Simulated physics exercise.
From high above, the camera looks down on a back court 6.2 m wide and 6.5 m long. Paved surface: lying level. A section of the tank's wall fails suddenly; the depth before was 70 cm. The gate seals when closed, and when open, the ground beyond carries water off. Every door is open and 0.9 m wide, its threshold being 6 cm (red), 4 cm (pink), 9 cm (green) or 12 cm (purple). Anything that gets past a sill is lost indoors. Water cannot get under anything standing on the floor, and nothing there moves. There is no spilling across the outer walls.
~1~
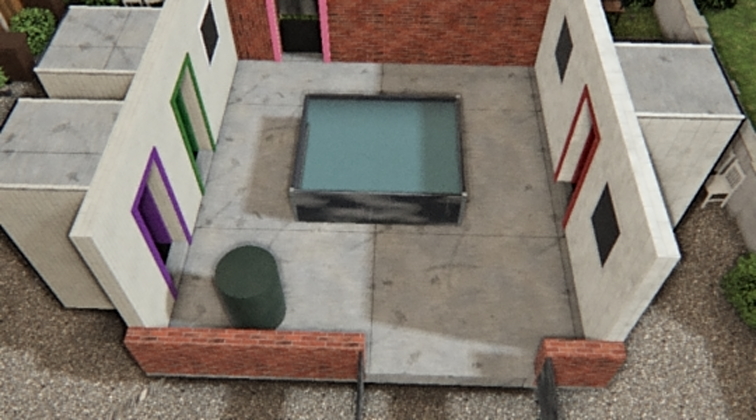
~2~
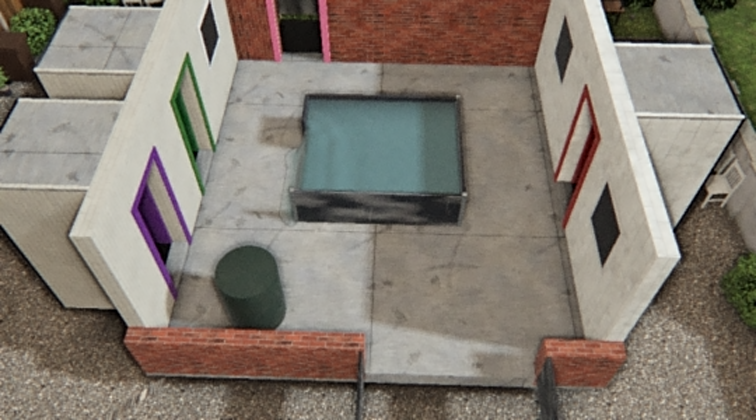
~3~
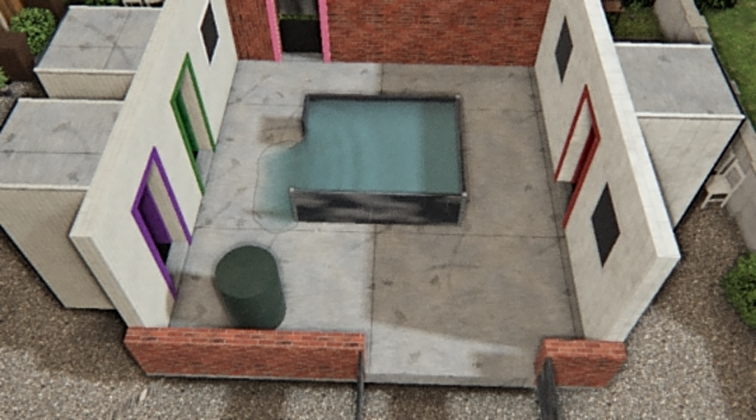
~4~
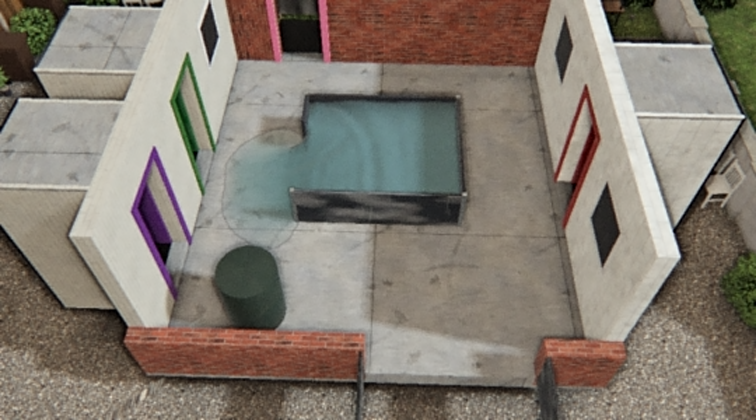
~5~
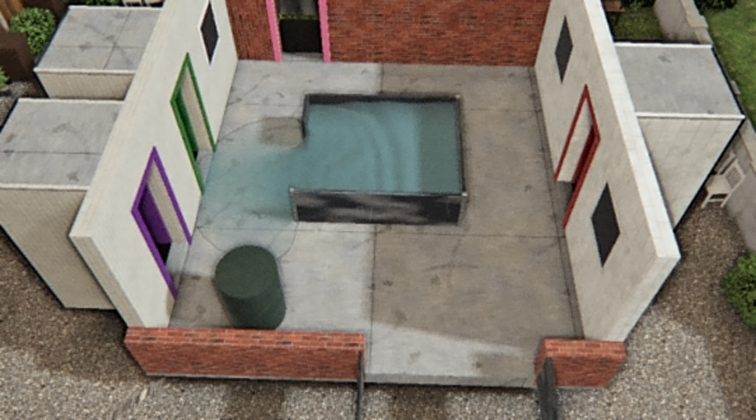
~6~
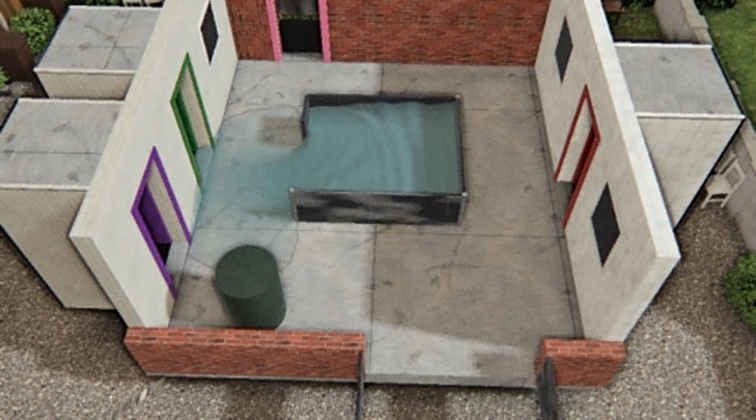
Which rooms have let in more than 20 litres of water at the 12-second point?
At the end, the red door will undershoot the limit; the pink door will overshoot the limit; the green door will overshoot the limit; the purple door will overshoot the limit.
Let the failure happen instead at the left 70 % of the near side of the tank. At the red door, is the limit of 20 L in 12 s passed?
Red: Falls short.
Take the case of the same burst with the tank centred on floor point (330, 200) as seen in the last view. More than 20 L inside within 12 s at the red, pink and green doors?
For the red door, the amount is acceptable; for the pink door, the amount is too high; for the green door, the amount is too high.
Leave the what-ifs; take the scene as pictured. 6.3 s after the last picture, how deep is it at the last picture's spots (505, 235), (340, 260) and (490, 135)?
3, 4, 2 cm.
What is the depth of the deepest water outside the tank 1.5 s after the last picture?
It gets to some 46 cm.
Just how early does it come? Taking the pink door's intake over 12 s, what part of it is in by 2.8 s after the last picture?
Roughly 10 percent is in by then.
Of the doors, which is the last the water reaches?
Lab note: Last arrival at the red door.
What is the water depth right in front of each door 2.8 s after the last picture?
In centimetres - red: 0, pink: 12, green: 28, purple: 16.
Then, 0.7 s after the last picture water covers 20 % of the floor and is deepest (46 cm) near (201, 204); red door not reached, pink door not reached, green door 35 cm at the sill, 200 L in, purple door 19 cm at the sill, 1 L in.
Then, 1.5 s after the last picture water covers 25 % of the floor and is deepest (46 cm) near (163, 350); red door not reached, pink door 4 cm at the sill, 0 L in, green door 41 cm at the sill, 437 L in, purple door 22 cm at the sill, 27 L in.
Then, 2.8 s after the last picture water covers 50 % of the floor and is deepest (39 cm) near (163, 350); red door not reached, pink door 12 cm at the sill, 18 L in, green door 28 cm at the sill, 706 L in, purple door 16 cm at the sill, 63 L in.
Then, 6.3 s after the last picture water covers 90 % of the floor and is deepest (18 cm) near (163, 350); red door 8 cm at the sill, 1 L in, pink door 9 cm at the sill, 95 L in, green door 16 cm at the sill, 908 L in, purple door 16 cm at the sill, 166 L in.
Then, 11.3 s after the last picture water covers 100 % of the floor and is deepest (12 cm) near (460, 142); red door 7 cm at the sill, 6 L in, pink door 7 cm at the sill, 144 L in, green door 8 cm at the sill, 936 L in, purple door 8 cm at the sill, 177 L in.
